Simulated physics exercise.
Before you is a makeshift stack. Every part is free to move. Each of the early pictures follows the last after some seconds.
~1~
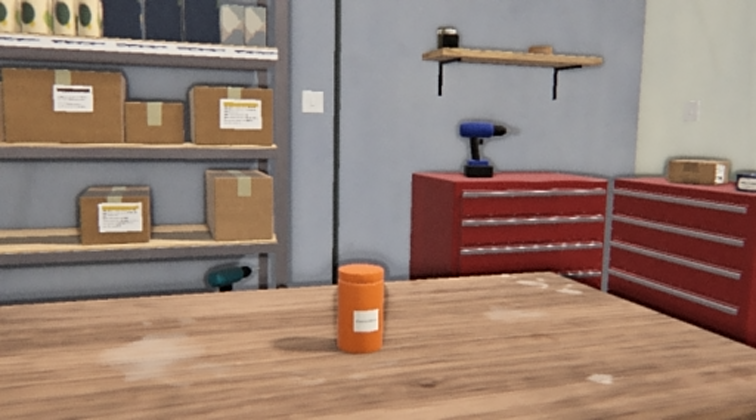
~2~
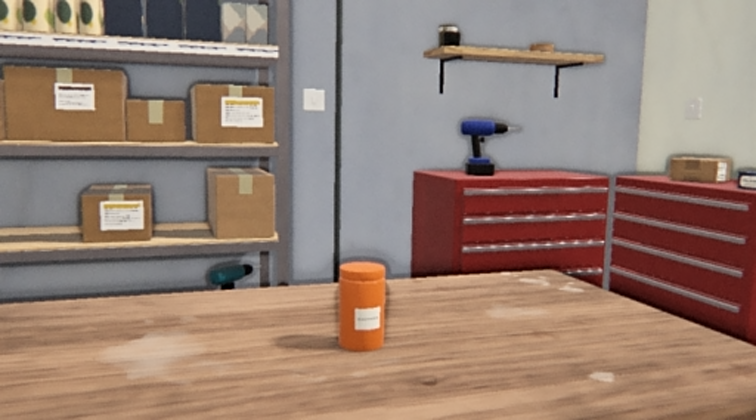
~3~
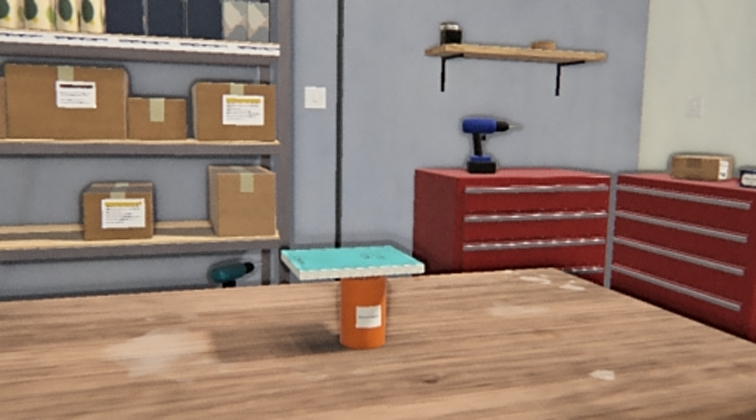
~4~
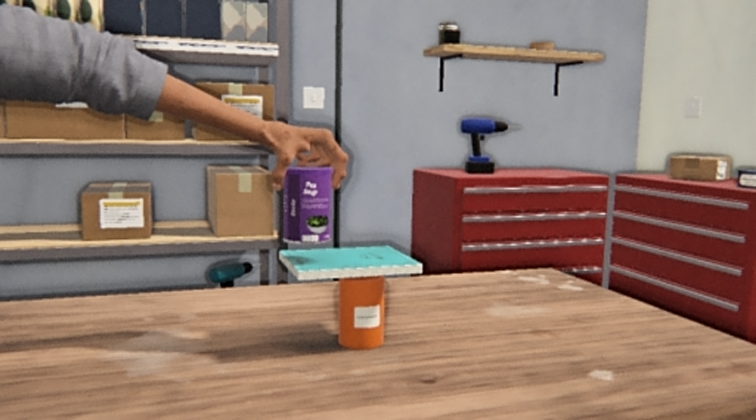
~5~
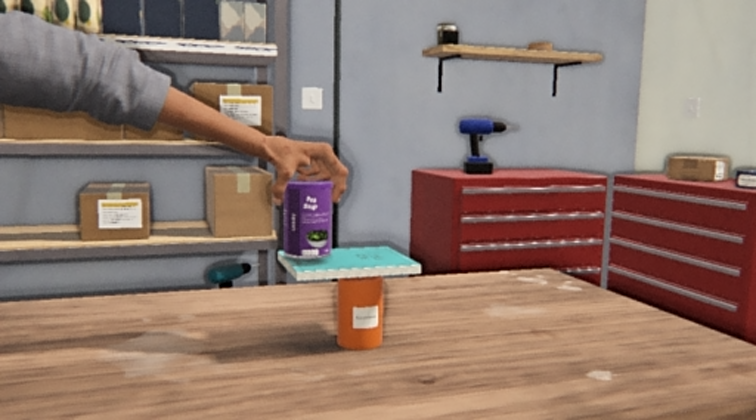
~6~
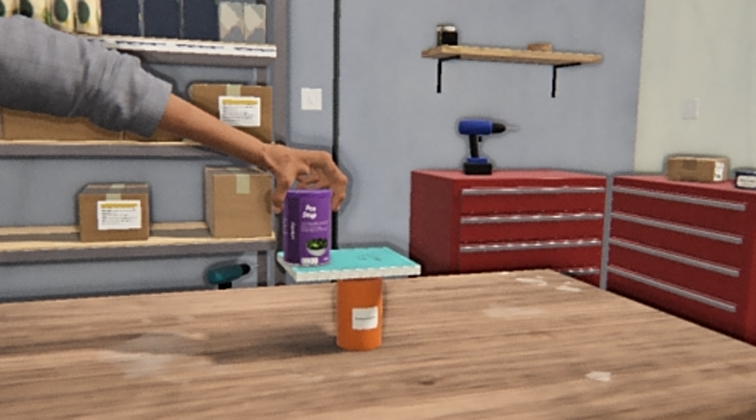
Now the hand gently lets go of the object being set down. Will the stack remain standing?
No.
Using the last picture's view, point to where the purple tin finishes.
I'd say around (232, 335) in the last view.
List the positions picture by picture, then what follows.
In the first frame, the last thing is not in view yet.
In the second frame, the last thing is not in view yet.
In the third frame, the last thing is not in view yet; turquoise book (350, 262).
The fourth frame shows still above its spot; purple tin (307, 204); turquoise book (348, 262).
The fifth frame shows still above its spot; purple tin (308, 218); turquoise book (347, 262).
The sixth frame shows in place under the hand; purple tin (307, 227); turquoise book (346, 263).
Then, 0.40 s after the last picture, purple tin and turquoise book now fallen.
Then, 0.50 s after the last picture, things are still on the move.
By the end, fallen, purple tin and turquoise book; orange jar in place. Seen from the same camera at the end, purple tin near (232, 336). The stack loses its balance.
